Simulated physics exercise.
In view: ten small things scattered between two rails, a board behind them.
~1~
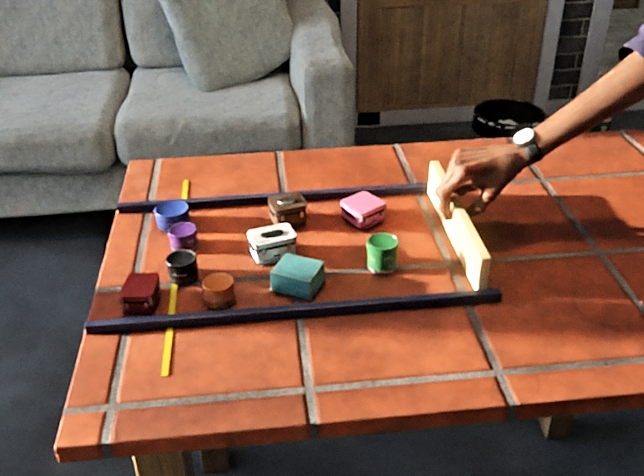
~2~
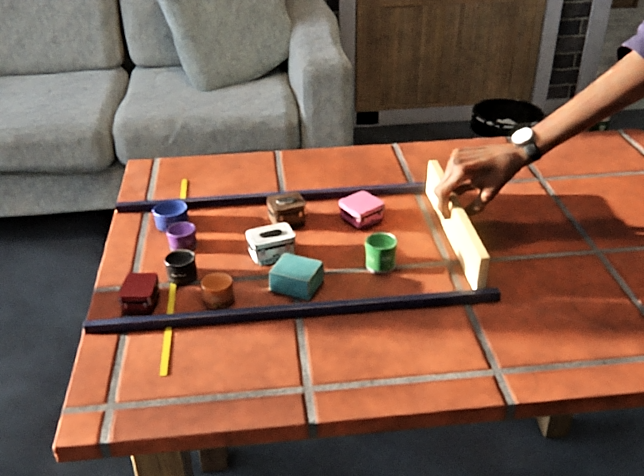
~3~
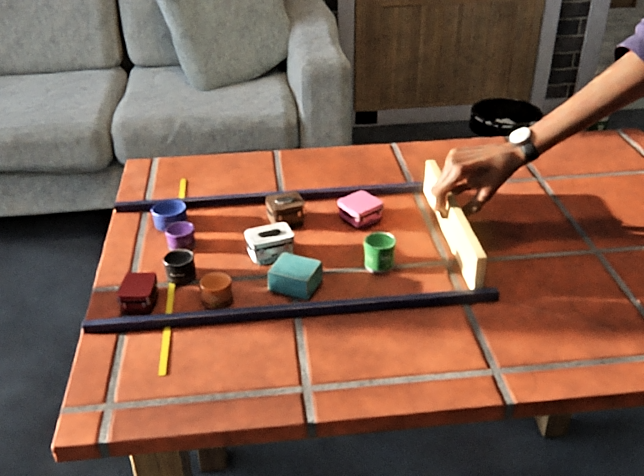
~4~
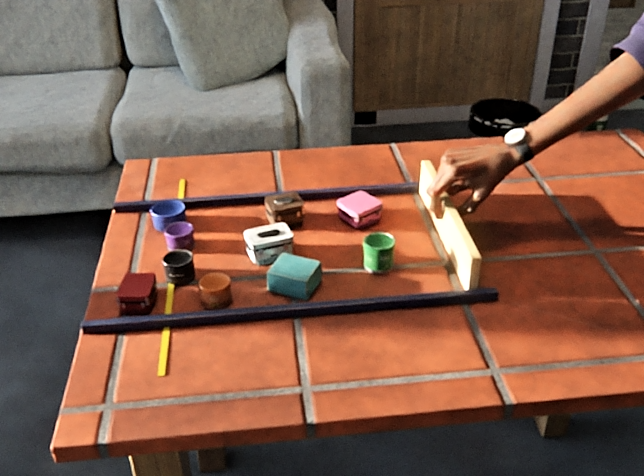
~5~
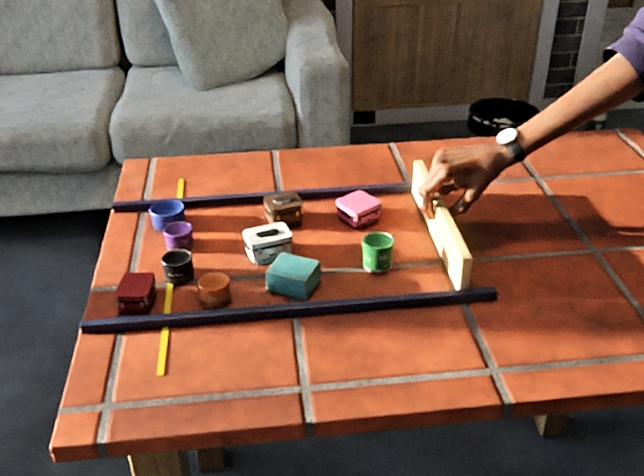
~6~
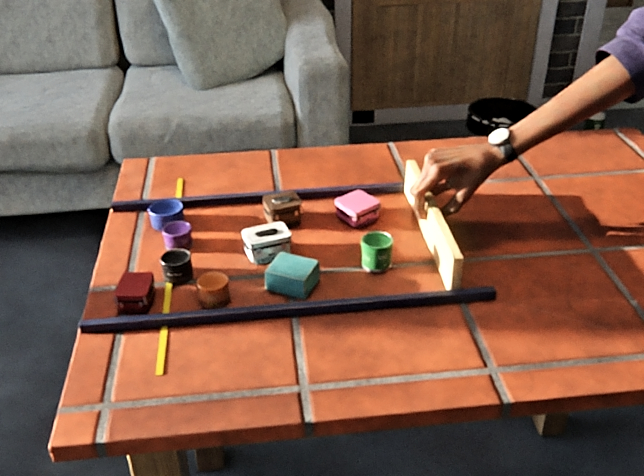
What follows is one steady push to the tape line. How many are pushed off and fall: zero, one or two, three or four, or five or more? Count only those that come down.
The number that fall off is one or two.
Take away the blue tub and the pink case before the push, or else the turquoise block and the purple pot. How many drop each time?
Fallen: 0, and 1 in the other try.
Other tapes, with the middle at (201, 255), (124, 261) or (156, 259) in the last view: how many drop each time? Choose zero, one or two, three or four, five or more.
Taking them in turn, none at all; five or over; one or two.
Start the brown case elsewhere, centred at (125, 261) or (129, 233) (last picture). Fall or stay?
The brown case survives; holds on.
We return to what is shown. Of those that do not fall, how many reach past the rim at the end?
That would be 1.
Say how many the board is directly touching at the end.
It touches 5.
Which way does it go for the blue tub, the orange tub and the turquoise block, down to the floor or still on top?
The blue tub falls, the orange tub remains up, the turquoise block survives.
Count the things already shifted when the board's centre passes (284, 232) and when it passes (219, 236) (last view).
At the one place 5, at the other 10.
Soon after, none off yet; red case at rest near (136, 293); blue tub at rest near (167, 215); purple pot at rest near (178, 237).
After that, none off yet; red case displaced a little near (119, 294); blue tub displaced about its own width near (127, 218); purple pot displaced a little near (166, 235).
In the end, the number that fall off is one or two; gone, blue tub.
